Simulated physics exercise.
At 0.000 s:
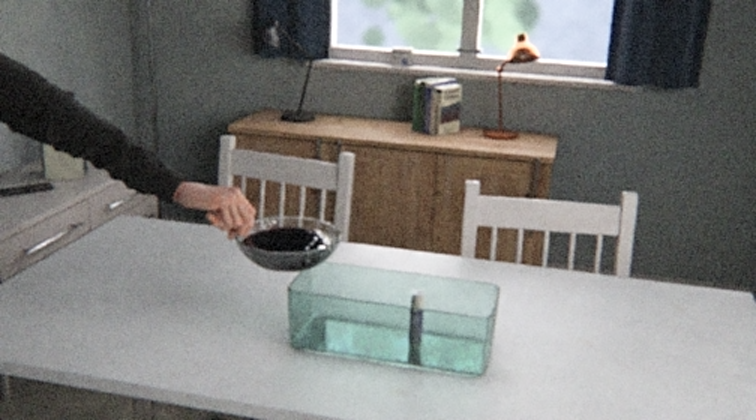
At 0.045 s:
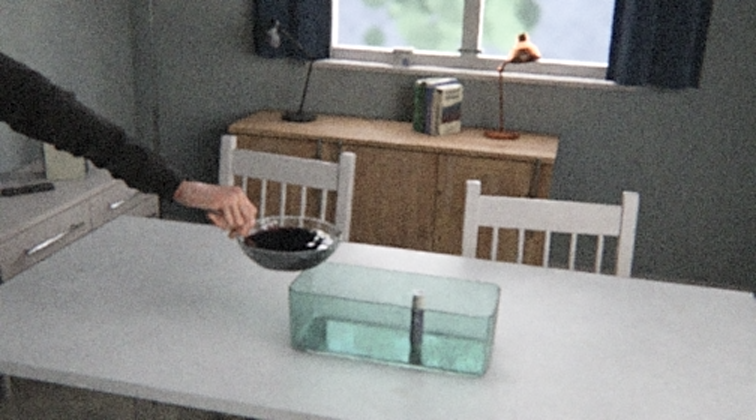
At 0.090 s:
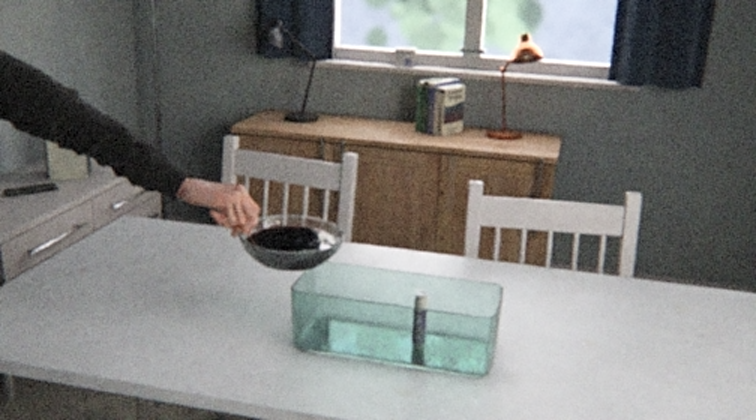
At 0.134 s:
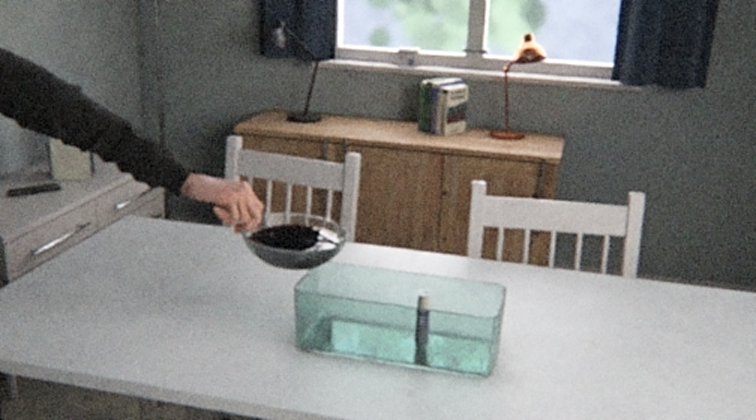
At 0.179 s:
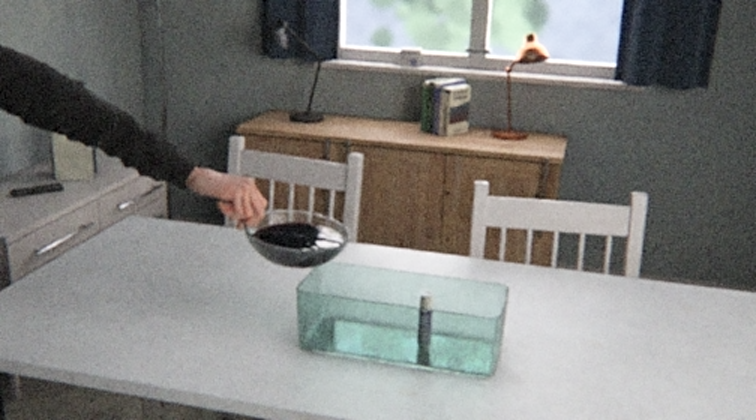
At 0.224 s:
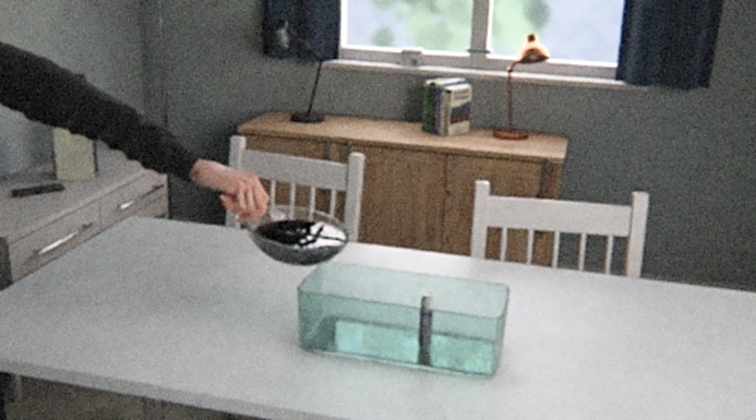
A hand held a round glass bowl of dark liquid beside a clear greenish basin with a small upright cylinder in it, keeping fairly still at first, then slowly tilted the bowl slightly to the right.
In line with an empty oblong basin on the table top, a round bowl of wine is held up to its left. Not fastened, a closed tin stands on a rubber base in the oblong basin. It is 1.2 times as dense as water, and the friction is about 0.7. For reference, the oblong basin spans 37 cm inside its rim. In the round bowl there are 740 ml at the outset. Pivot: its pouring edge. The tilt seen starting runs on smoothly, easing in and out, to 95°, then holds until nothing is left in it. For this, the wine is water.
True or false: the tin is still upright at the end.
True.
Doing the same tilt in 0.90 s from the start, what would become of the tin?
Result: Tin tipped over.
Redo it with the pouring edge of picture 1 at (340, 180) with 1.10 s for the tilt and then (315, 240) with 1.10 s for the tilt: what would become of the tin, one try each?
Trial 1 - tin tips; trial 2 - tin stays standing.
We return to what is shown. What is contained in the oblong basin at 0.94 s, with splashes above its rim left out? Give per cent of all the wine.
Some 94 per cent.
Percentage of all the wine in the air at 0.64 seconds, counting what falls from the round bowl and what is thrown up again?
Near 42 per cent at that moment.
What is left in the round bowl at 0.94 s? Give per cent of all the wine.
0 %.
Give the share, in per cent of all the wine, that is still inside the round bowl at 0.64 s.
About 38 percent.
After 0.64 s the tilt is 59° and 39 per cent is still to pour; the tin stands where it began.
After 0.94 s the tilt is 90° and 0 per cent is still to pour; the tin stands where it began.
After 1.26 s the tilt is 95° and 0 per cent is still to pour; the tin stands where it began.
After 1.60 s the tilt is 95° and 0 per cent is still to pour; the tin stands where it began.
In the end the tin stands where it began.
